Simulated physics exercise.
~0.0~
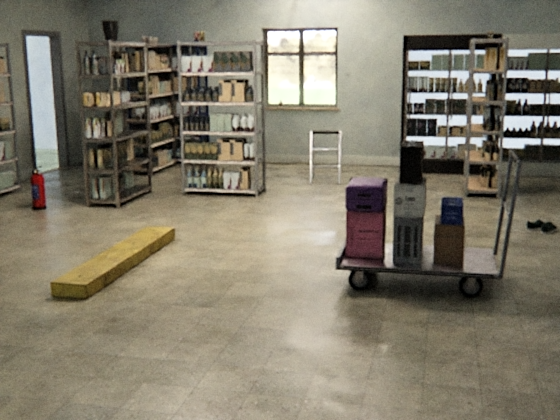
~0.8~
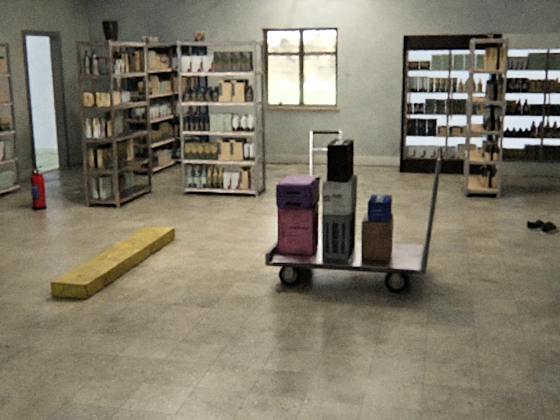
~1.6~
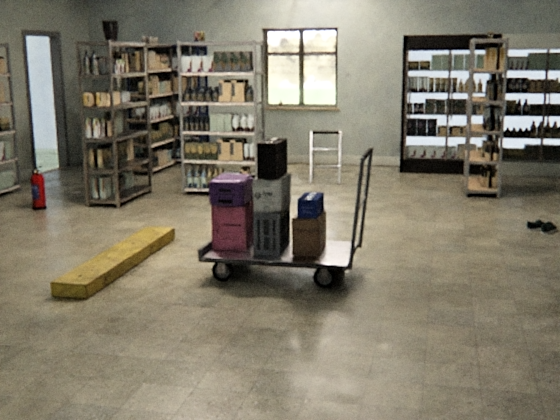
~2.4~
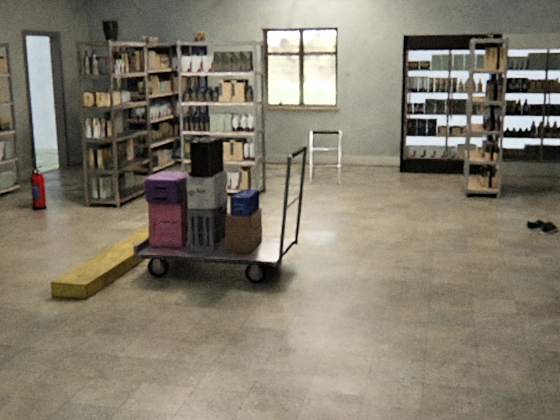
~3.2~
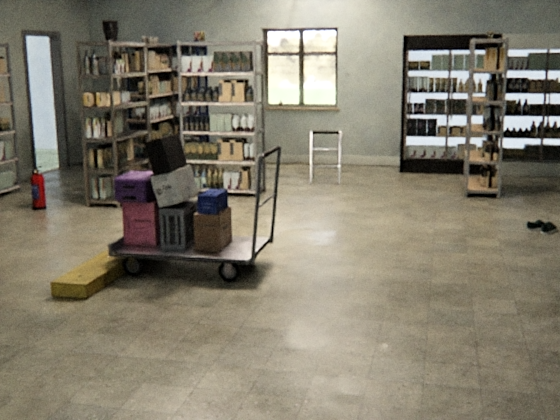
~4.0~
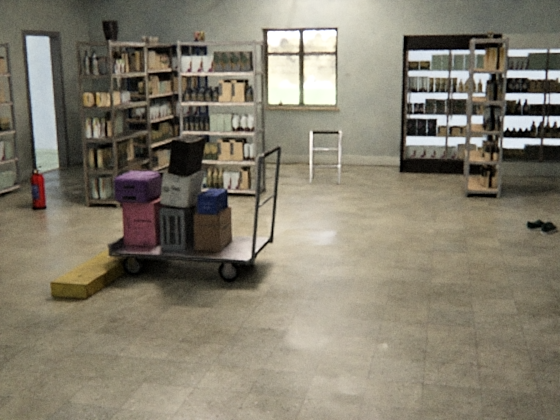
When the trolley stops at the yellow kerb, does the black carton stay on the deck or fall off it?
The black carton stays on the deck. It tips when the trolley stops and ends up leaning on top of the tilted white carton.
A flat trolley stacked with pink, purple, grey, white, blue, brown and black boxes stands on the right of a grey-floored storeroom, seen from a fixed view across the floor. Shelves line the back around a bright window, a red extinguisher stands at the left, and a low yellow kerb lies on the floor. The trolley rolls left, its load upright, until it reaches the kerb and stops. The white carton and the black carton on top of it tip toward the left. They then settle back slightly, still tilted, and everything remains on the deck.
